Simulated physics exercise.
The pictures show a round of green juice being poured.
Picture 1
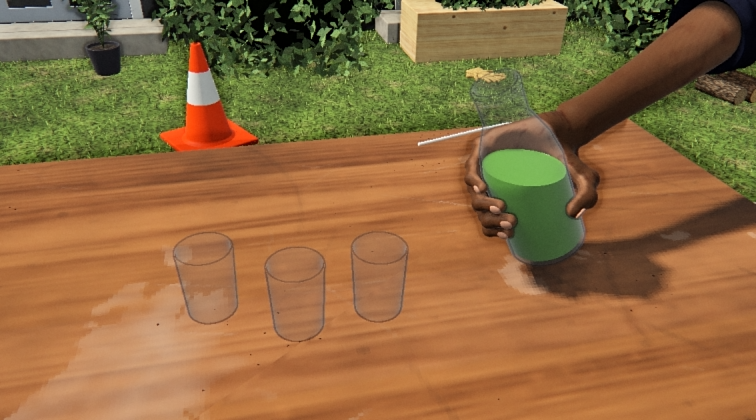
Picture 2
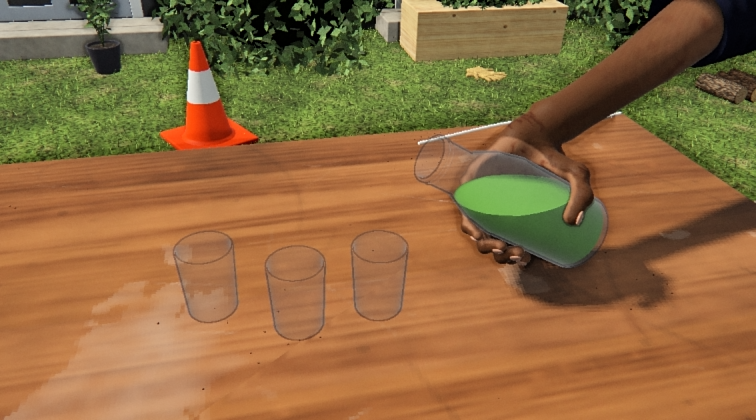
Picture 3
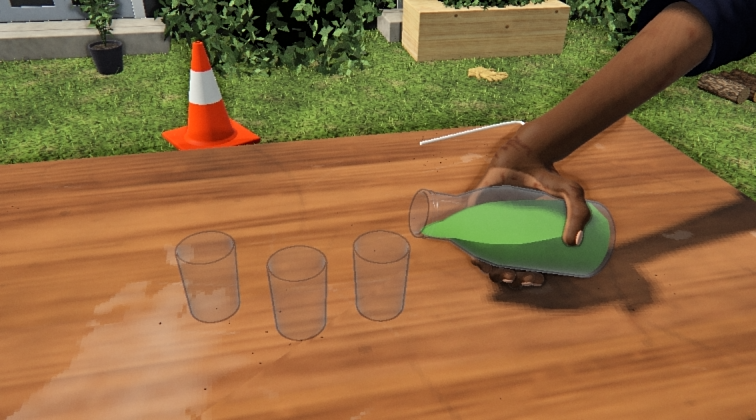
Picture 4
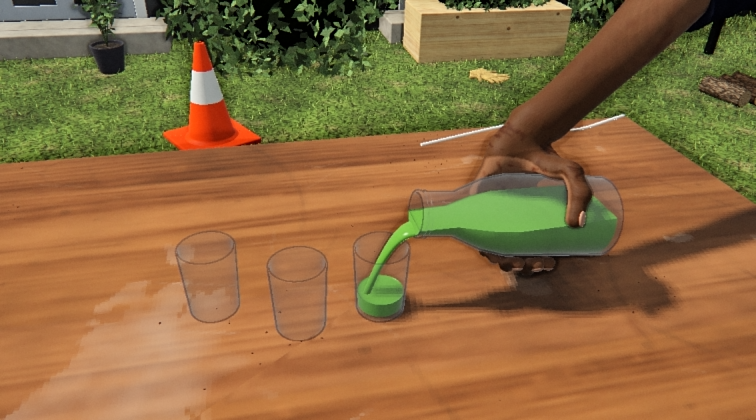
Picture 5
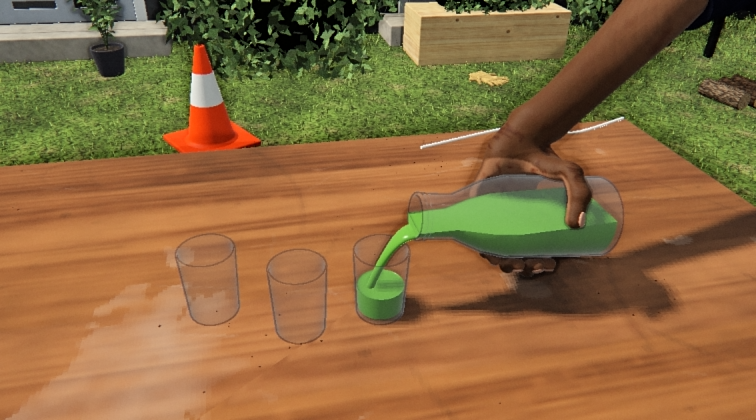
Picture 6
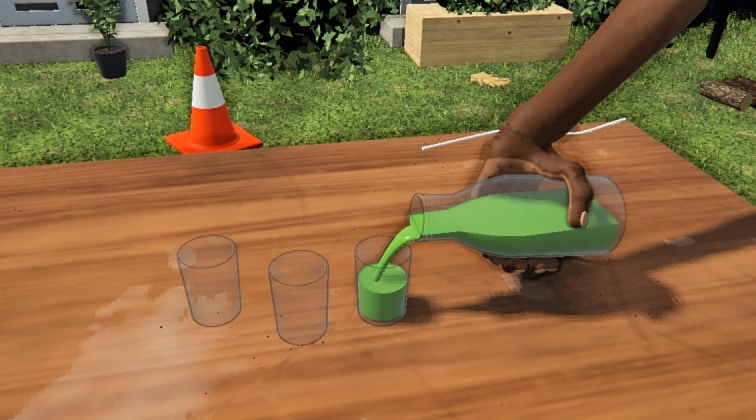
A hand lifted a bottle of green juice above a wooden table, tilted it to the left, and poured a stream into the nearest of three small glasses, filling it to about half.
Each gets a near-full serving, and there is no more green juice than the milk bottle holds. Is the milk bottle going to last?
What the milk bottle holds is enough.
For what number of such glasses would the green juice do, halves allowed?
About 4.0.
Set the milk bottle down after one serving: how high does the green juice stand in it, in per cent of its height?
Close to 35 %.
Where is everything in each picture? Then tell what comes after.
In the first frame, the hand lifts the milk bottle; milk bottle (523, 166) tipped 25° with all of its load; three glasses, the last at (208, 276).
In the second frame, the milk bottle is brought over; milk bottle (505, 196) tipped 60° with all of its load; the first is empty.
In the third frame, the milk bottle is brought over; milk bottle (505, 227) tipped 75° with all of its load; three glasses, the last at (210, 275).
In the fourth frame, a stream runs into the first small glass; milk bottle (508, 215) tipped 85° with nearly all of its load; the first is about a quarter full.
In the fifth frame, a stream runs into the first small glass; milk bottle (508, 217) tipped 85° with nearly all of its load; three glasses, the last at (210, 278).
In the sixth frame, a stream runs into the first small glass; milk bottle (510, 216) tipped 85° with nearly all of its load; the first is about half full.
Soon after, the first is about three quarters full.
Later, the first is done and the milk bottle has about three quarters of its load.
In the end, all three are full and about a quarter of the green juice is over.
